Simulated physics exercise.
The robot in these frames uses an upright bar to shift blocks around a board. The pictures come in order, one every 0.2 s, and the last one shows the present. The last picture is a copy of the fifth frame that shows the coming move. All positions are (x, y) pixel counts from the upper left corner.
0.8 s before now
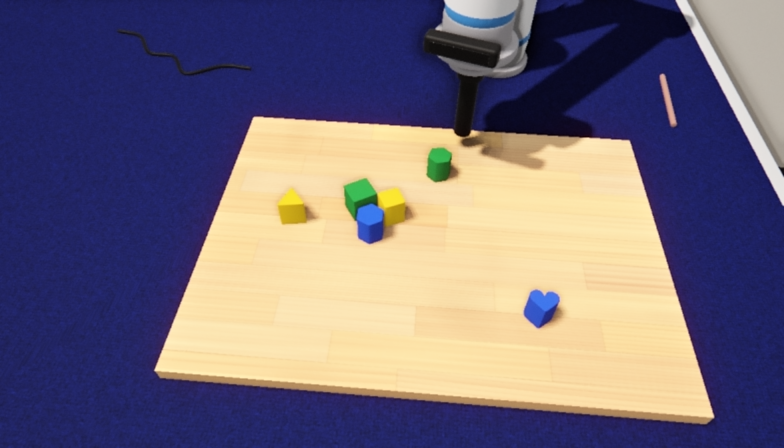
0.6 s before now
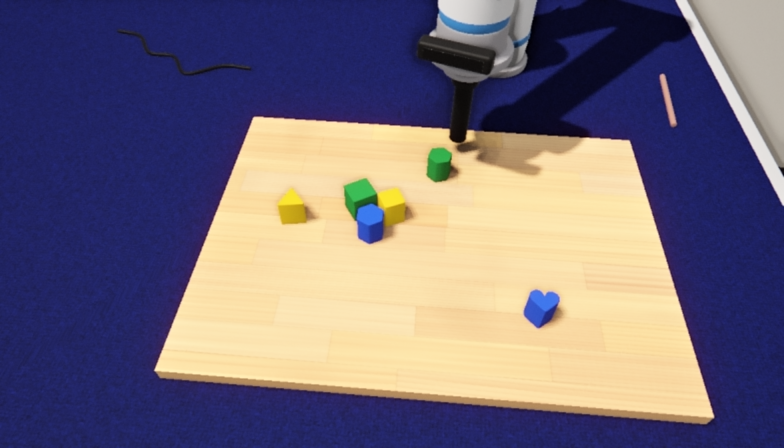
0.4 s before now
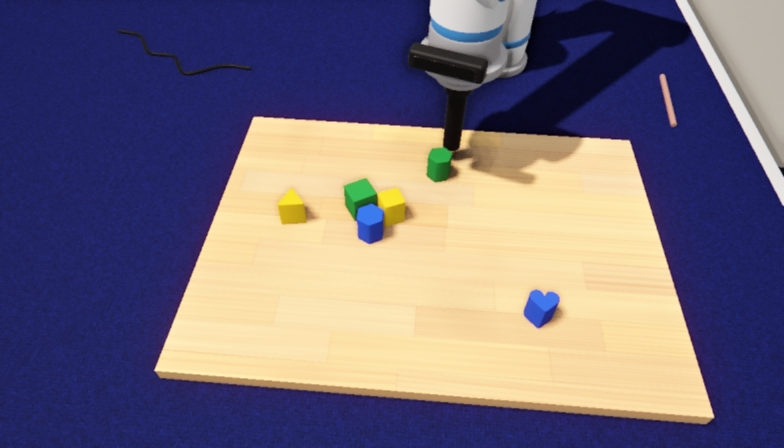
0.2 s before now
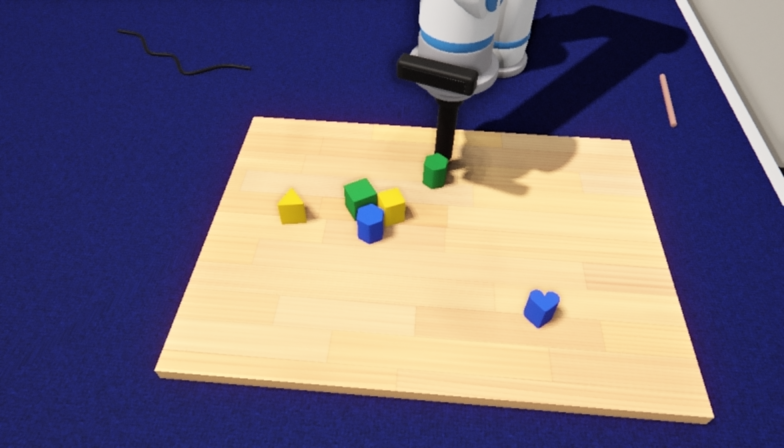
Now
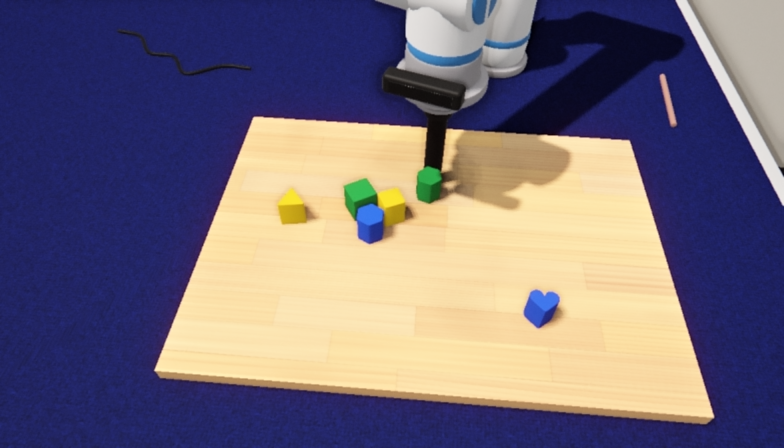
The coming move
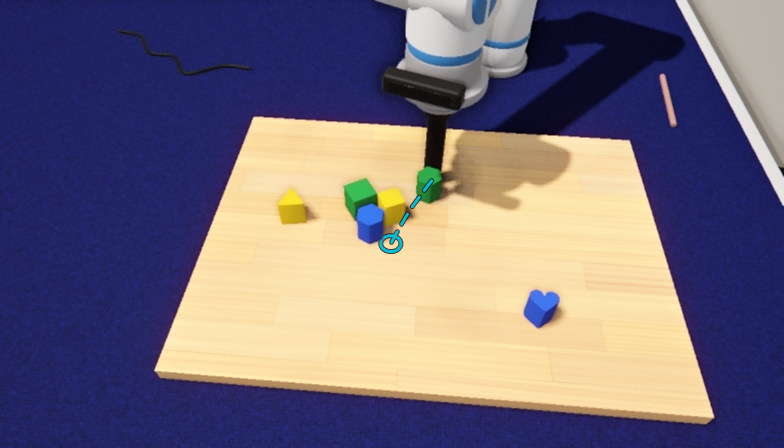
The video shows a robot arm with a black upright bar moving toward a green hexagonal block on a wooden board, then pushing it down and slightly left, nearer a cluster of green, yellow and blue blocks.
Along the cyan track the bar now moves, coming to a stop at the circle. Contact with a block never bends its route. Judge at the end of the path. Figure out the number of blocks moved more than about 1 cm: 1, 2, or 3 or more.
Once the path ends, three or more blocks will have shifted.
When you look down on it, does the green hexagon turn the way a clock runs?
No.
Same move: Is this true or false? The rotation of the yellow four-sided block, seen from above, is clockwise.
The claim holds.
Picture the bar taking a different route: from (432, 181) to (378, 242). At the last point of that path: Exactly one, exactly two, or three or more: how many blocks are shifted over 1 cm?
Moved: More than two.
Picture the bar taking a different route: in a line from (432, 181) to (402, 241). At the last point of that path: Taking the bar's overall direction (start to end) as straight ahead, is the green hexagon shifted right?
Going by the path, no.
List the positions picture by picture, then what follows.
In the first picture, tip of the bar (462, 132), middles of tops, green four-sided block (360, 189), blue hexagon (370, 214), yellow four-sided block (392, 197), green hexagon (440, 154).
In the second picture, bar (458, 138), nothing pushed.
In the third picture, bar (451, 146), nothing pushed.
In the fourth picture, bar (443, 156), green hexagon (436, 161).
In the fifth picture, bar (433, 169), green four-sided block (360, 189), blue hexagon (370, 214), yellow four-sided block (392, 197), green hexagon (430, 175).
The line goes from (432, 181) by way of (417, 200) and (404, 220) to (391, 244).
What follows on the original path. One third of the way, bar (418, 188); green hexagon (423, 196), turned 45° anticlockwise.
Two thirds of the way, bar (404, 209); green four-sided block (357, 190); blue hexagon (361, 218); yellow four-sided block (383, 204), turned 25° clockwise; green hexagon (422, 213), turned 105° anticlockwise.
At the end, bar (391, 232); green four-sided block (357, 190), turned 15° clockwise; blue hexagon (356, 220), turned 15° anticlockwise; yellow four-sided block (377, 207), turned 45° clockwise; green hexagon (420, 218), turned 145° anticlockwise.
